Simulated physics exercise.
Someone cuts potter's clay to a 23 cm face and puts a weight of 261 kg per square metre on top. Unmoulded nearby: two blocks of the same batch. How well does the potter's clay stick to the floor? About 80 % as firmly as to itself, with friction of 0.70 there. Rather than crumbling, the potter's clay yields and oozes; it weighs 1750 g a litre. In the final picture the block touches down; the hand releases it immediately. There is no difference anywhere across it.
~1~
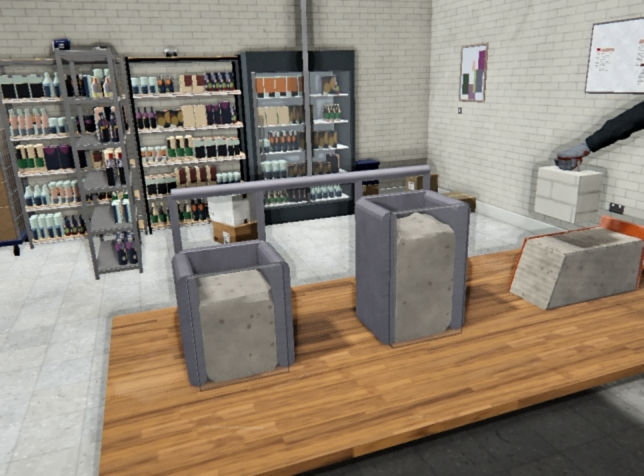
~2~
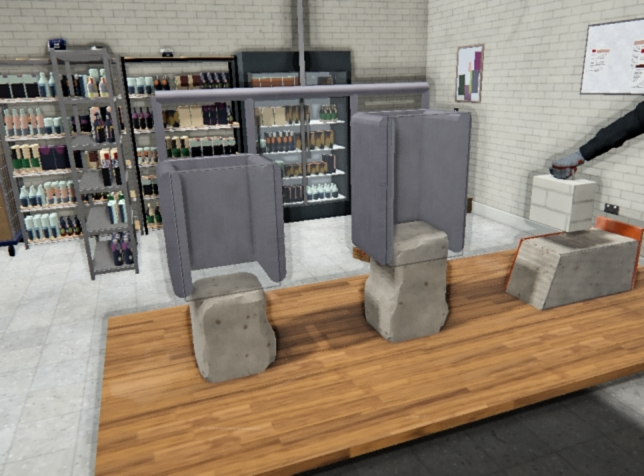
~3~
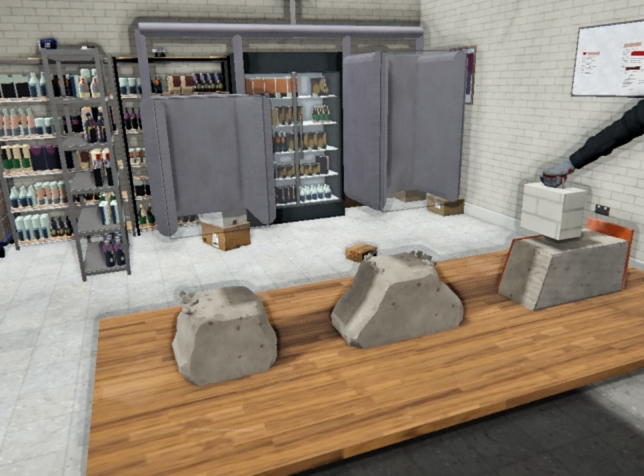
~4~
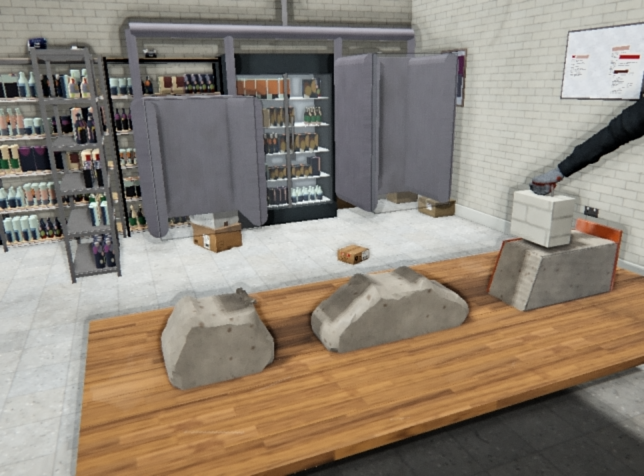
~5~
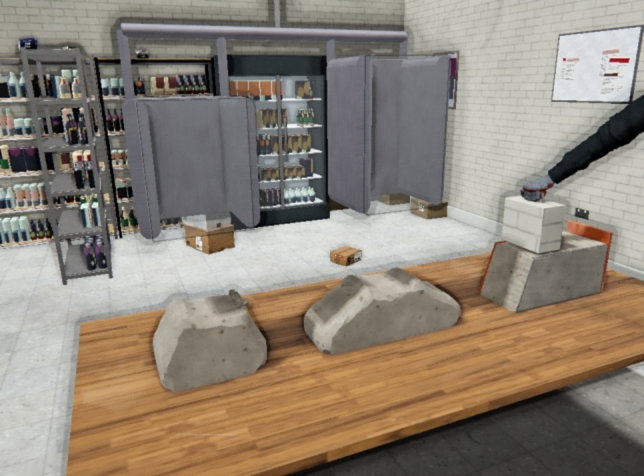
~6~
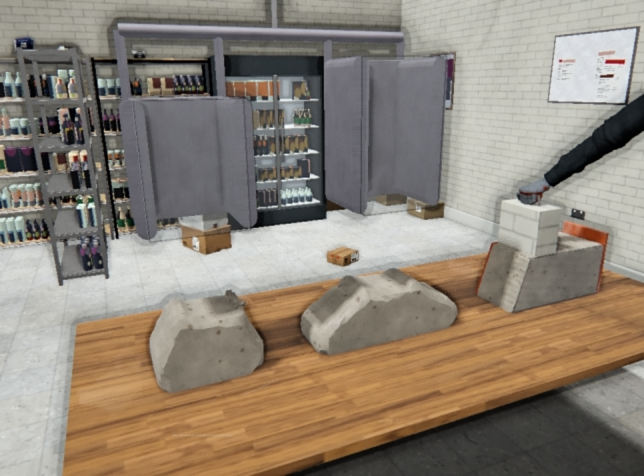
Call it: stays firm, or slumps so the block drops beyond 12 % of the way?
Slumps.
Then, 0.15 s after the last picture, the block is down by 11 % of the bank's height and leans 4 degrees.
Then, 0.33 s after the last picture, the block is down by 40 % of the bank's height and leans 21 degrees.
Then, 0.51 s after the last picture, the block is down by 64 % of the bank's height and leans 34 degrees.
Then, 0.68 s after the last picture, the block is down by 69 % of the bank's height and leans 34 degrees.
Then, 0.83 s after the last picture, at the end, the block is down by 69 % of the bank's height and leans 34 degrees.
